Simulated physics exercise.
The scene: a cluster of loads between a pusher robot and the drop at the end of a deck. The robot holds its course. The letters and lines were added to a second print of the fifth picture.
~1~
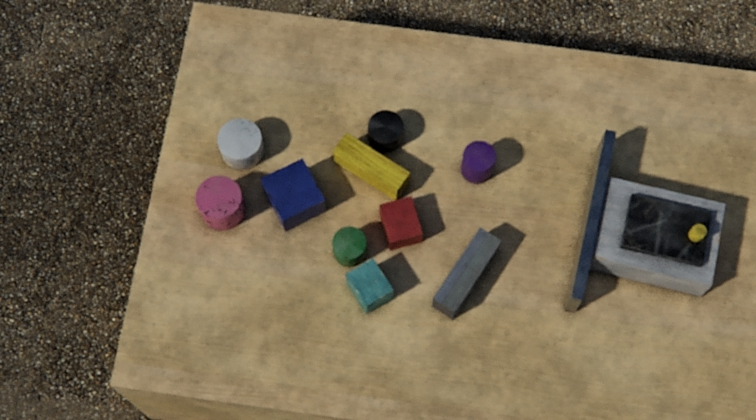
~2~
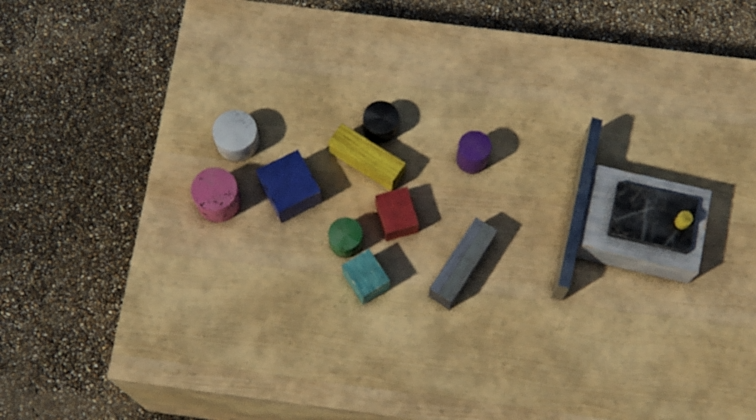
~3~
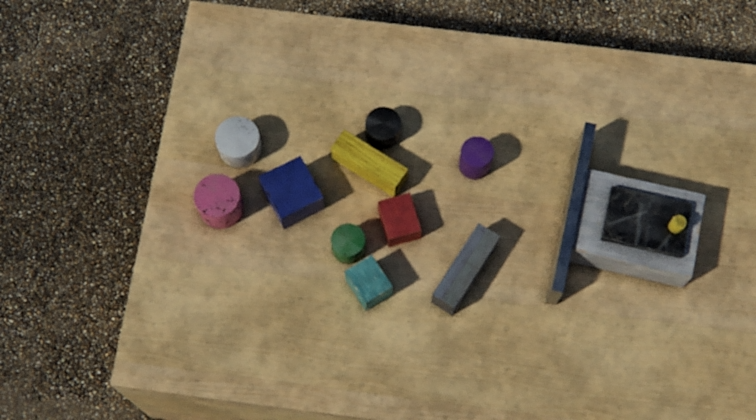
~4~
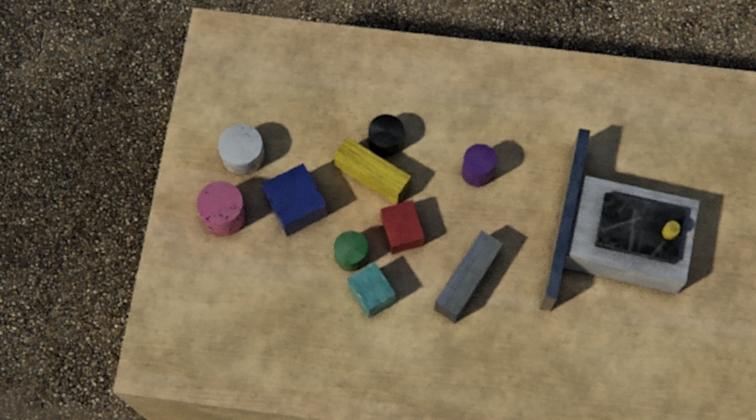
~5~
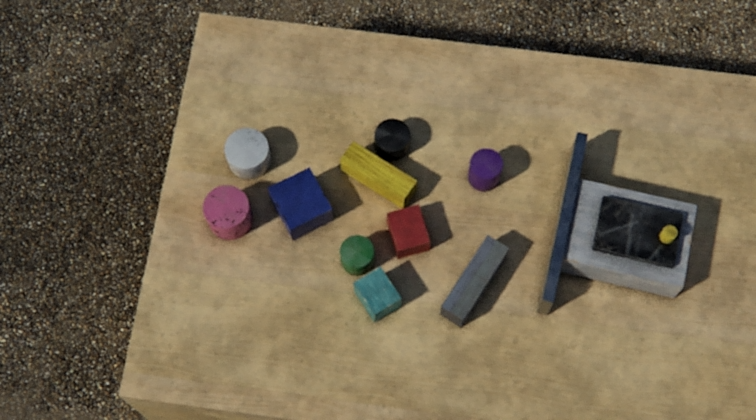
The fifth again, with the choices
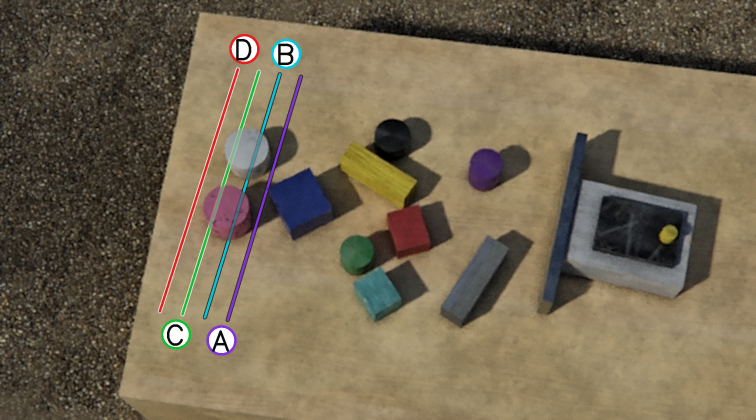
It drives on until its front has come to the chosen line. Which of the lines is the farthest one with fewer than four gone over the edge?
At C, and not beyond.
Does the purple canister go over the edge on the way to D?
By then, no.
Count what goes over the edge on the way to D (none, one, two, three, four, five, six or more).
By then, five.
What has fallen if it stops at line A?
It is the pink canister.
On the marked copy, A at (266, 194); B at (244, 191); C at (222, 188); D at (200, 186).
Taking C. A third of the way, robot (506, 214); turquoise crate (364, 291); purple canister (430, 159).
Two thirds of the way, robot (381, 199); pink canister (202, 216); white canister (227, 150).
When it is over, robot (284, 187); pink canister over the edge; white canister over the edge; three fallen.
As for the rest, A is within the limit but short; B is within the limit but short; D drops five.
